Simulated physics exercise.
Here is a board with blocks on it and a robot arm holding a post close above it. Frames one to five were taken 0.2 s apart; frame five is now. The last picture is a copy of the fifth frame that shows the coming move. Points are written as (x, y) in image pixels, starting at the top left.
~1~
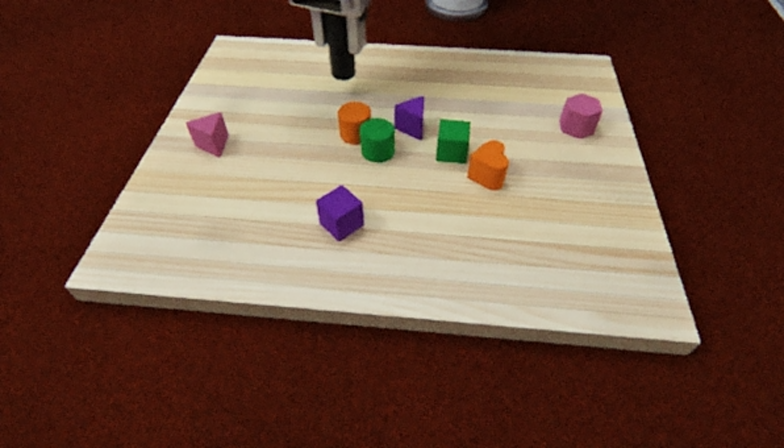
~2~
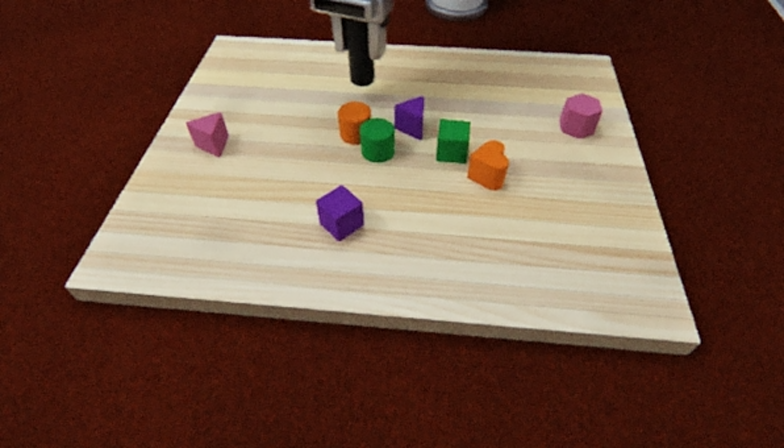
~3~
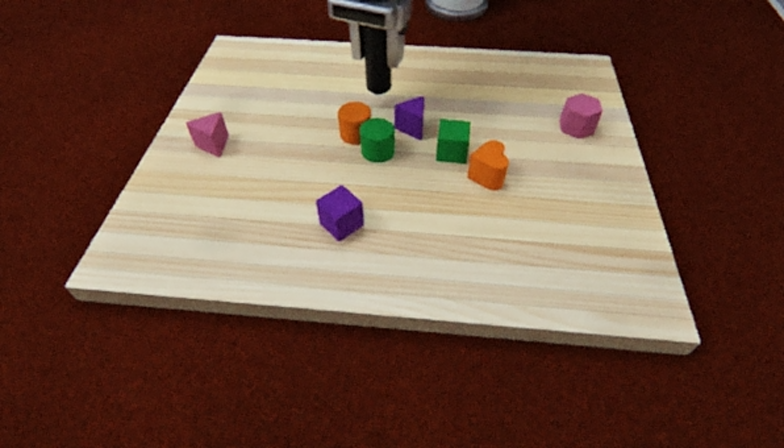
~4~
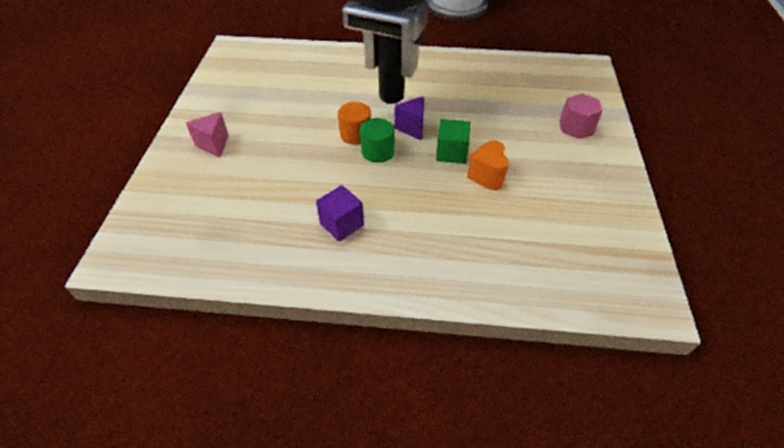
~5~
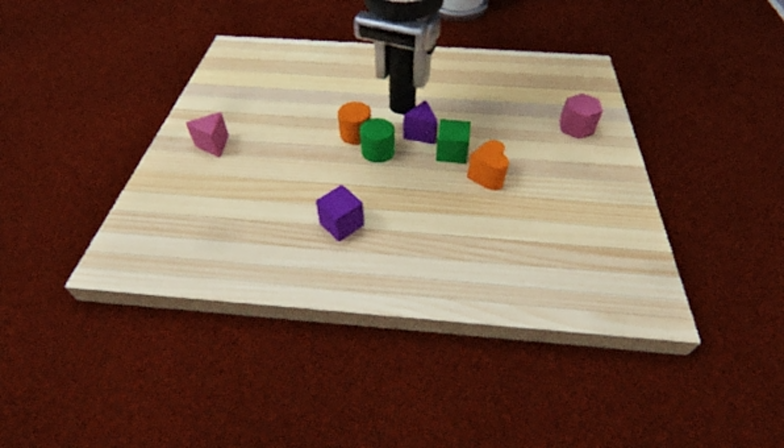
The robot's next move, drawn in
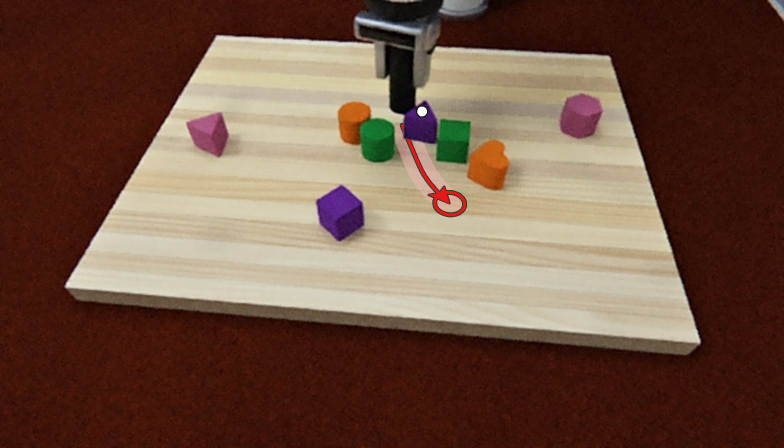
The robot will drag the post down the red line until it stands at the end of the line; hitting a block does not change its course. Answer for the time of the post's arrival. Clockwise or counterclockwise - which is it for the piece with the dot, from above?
Viewed from overhead, the piece with the dot winds up turned anticlockwise.
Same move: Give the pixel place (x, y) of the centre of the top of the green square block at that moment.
Just about (474, 133).
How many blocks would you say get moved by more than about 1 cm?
Two blocks move.
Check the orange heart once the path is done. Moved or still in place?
It stays put.
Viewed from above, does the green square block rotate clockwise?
Yes, it checks out.
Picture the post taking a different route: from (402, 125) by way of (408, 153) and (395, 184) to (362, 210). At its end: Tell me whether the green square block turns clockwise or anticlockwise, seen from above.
Looking down, it rotates clockwise.
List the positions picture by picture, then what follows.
In the first frame, tip of the post (344, 75), middles of tops, green disc (377, 128), purple triangular block (413, 105), green square block (455, 129), orange heart (492, 154).
In the second frame, post (363, 81), nothing pushed.
In the third frame, post (379, 88), nothing pushed.
In the fourth frame, post (392, 97), nothing pushed.
In the fifth frame, post (402, 108), green disc (377, 128), purple triangular block (422, 112), green square block (455, 129), orange heart (492, 154).
The line goes from (402, 125) over (418, 163) to (450, 203); the dot is on the purple triangular block.
The first path, step by step. One third of the way, post (413, 133); purple triangular block (441, 128), turned 55° anticlockwise; green square block (474, 133), turned 25° clockwise.
Two thirds of the way, post (427, 160); purple triangular block (441, 128), turned 55° anticlockwise; green square block (474, 133), turned 25° clockwise.
At the end, post (452, 186); green disc unmoved; purple triangular block (441, 128), turned 55° anticlockwise; green square block (474, 133), turned 25° clockwise; orange heart unmoved.
